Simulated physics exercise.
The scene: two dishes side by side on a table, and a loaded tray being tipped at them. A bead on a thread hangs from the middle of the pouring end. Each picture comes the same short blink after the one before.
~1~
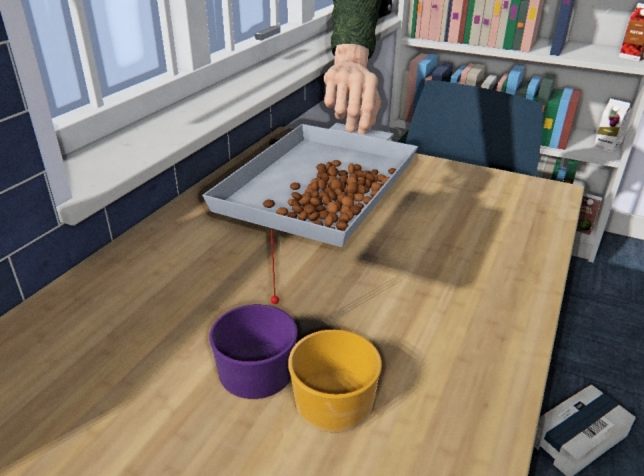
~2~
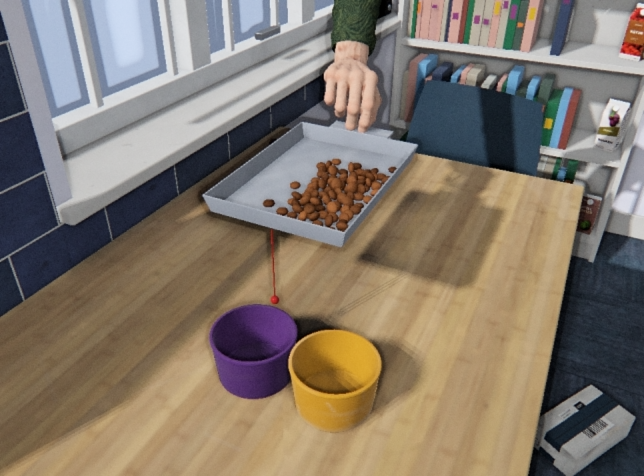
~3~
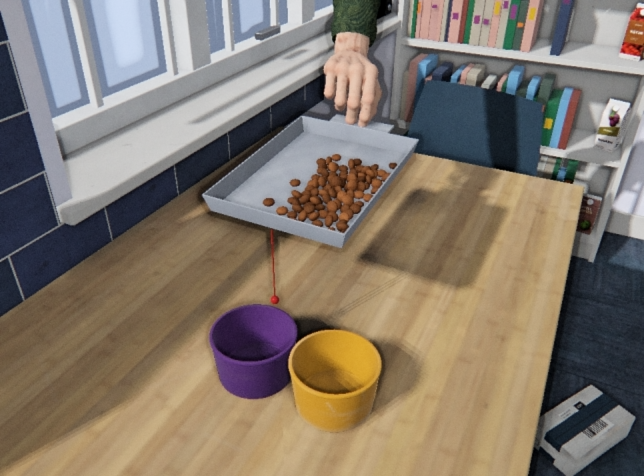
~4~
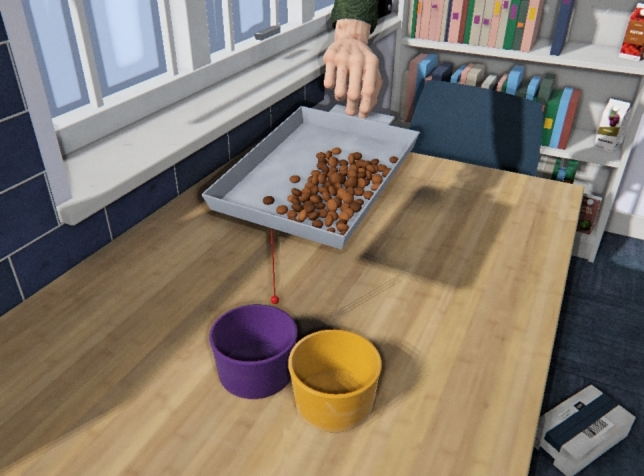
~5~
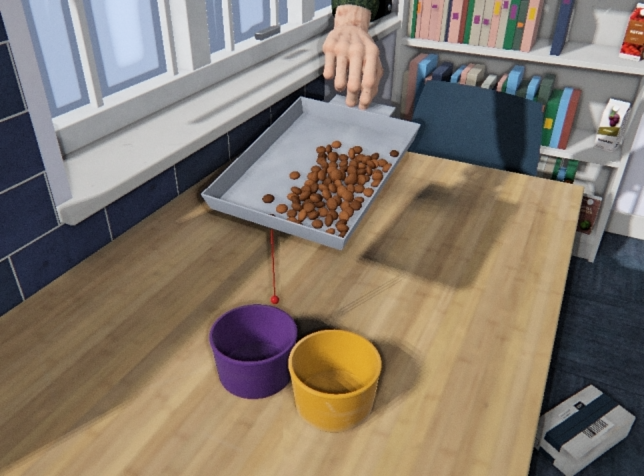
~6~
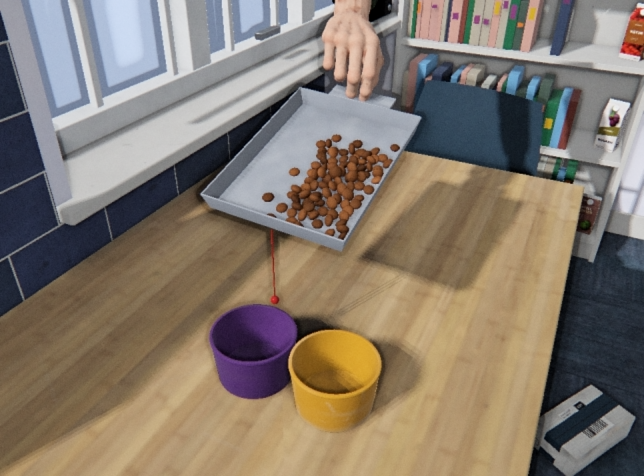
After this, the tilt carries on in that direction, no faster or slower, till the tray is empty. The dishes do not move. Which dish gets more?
The right dish gets more.
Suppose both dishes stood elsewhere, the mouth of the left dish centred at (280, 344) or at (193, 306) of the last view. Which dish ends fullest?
In turn: The left one; right.
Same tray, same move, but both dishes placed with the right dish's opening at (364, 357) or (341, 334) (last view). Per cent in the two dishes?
First some 80, then 60 per cent.
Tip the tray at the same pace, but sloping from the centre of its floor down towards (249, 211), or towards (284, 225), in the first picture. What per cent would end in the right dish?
Near 0 % and 40 %.
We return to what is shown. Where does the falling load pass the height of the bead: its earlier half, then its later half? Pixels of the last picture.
Around (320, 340) and then (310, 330).
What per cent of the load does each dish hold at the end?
Left dish: 20 %, right dish: 70 %.
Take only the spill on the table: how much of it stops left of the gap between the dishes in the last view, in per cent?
Close to 50 per cent.
Shortly afterwards, tray tipped steeply; the whole lot on the tray.
Next, tray tipped right over; near a third on the tray; near a third in the right dish; a little in the left dish; only a few outside both; a little in the air.
Some moments later, tray tipped past a quarter turn; near two thirds in the right dish; near a quarter in the left dish; a little outside both.
In the end, tray tipped past a quarter turn; near two thirds in the right dish; near a quarter in the left dish; a little outside both.
